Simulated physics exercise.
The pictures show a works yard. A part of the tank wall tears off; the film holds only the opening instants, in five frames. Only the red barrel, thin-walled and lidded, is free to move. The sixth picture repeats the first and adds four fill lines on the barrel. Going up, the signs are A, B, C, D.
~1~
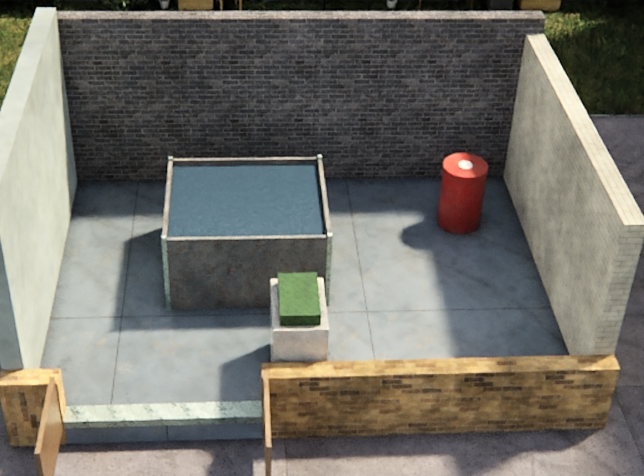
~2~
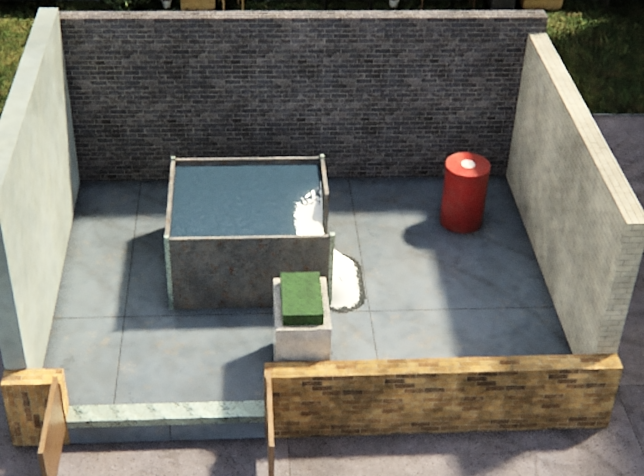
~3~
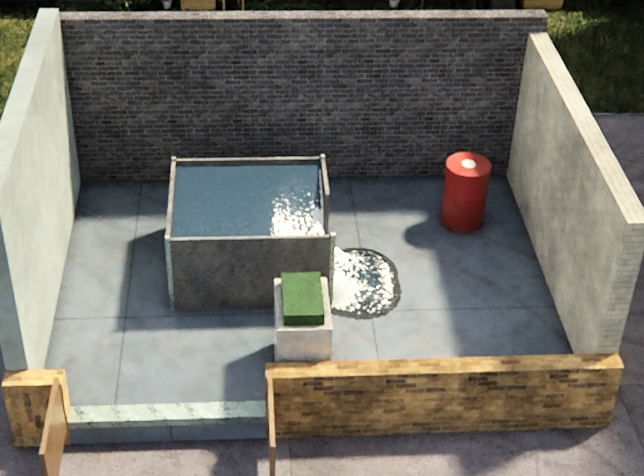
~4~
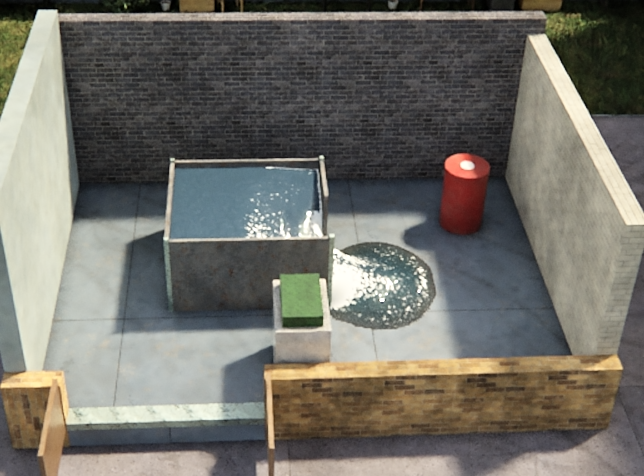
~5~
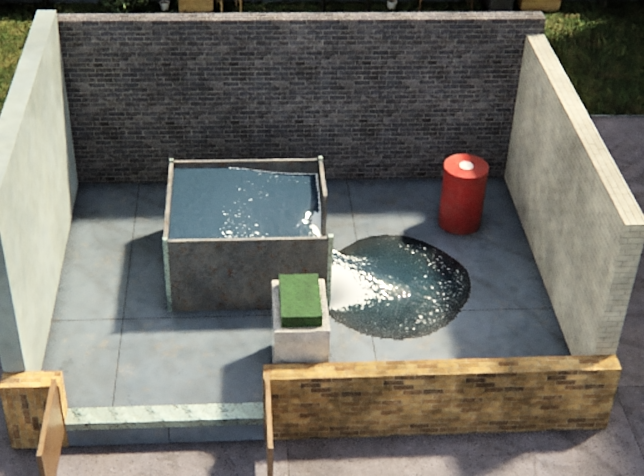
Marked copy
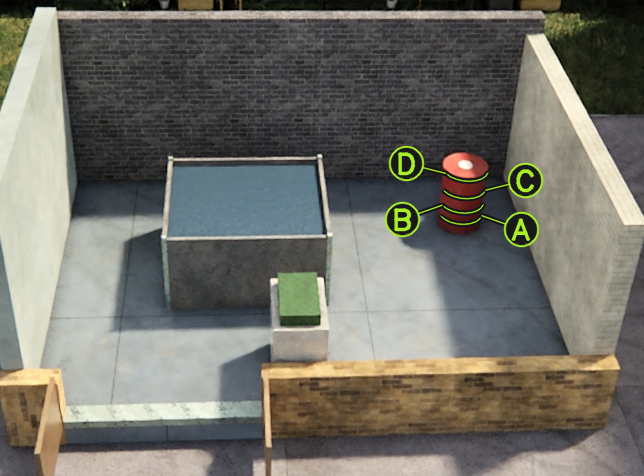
Walled yard with a full water tank leaking from its right side, foamy water spreading across the floor near a still red barrel.
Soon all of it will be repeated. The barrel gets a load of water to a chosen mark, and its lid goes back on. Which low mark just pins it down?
It is B.
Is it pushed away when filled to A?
Yes, it does.
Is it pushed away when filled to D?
No.
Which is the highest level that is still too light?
The answer is A.
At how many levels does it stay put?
Three.
On the marked copy, A at (463, 224); B at (465, 213); C at (467, 198); D at (469, 181); from the bottom up A, B, C, D.
If A is chosen, it is pushed about 3 times its own width away.
If B is chosen, it does not move.
If C is chosen, it does not move.
If D is chosen, it does not move.
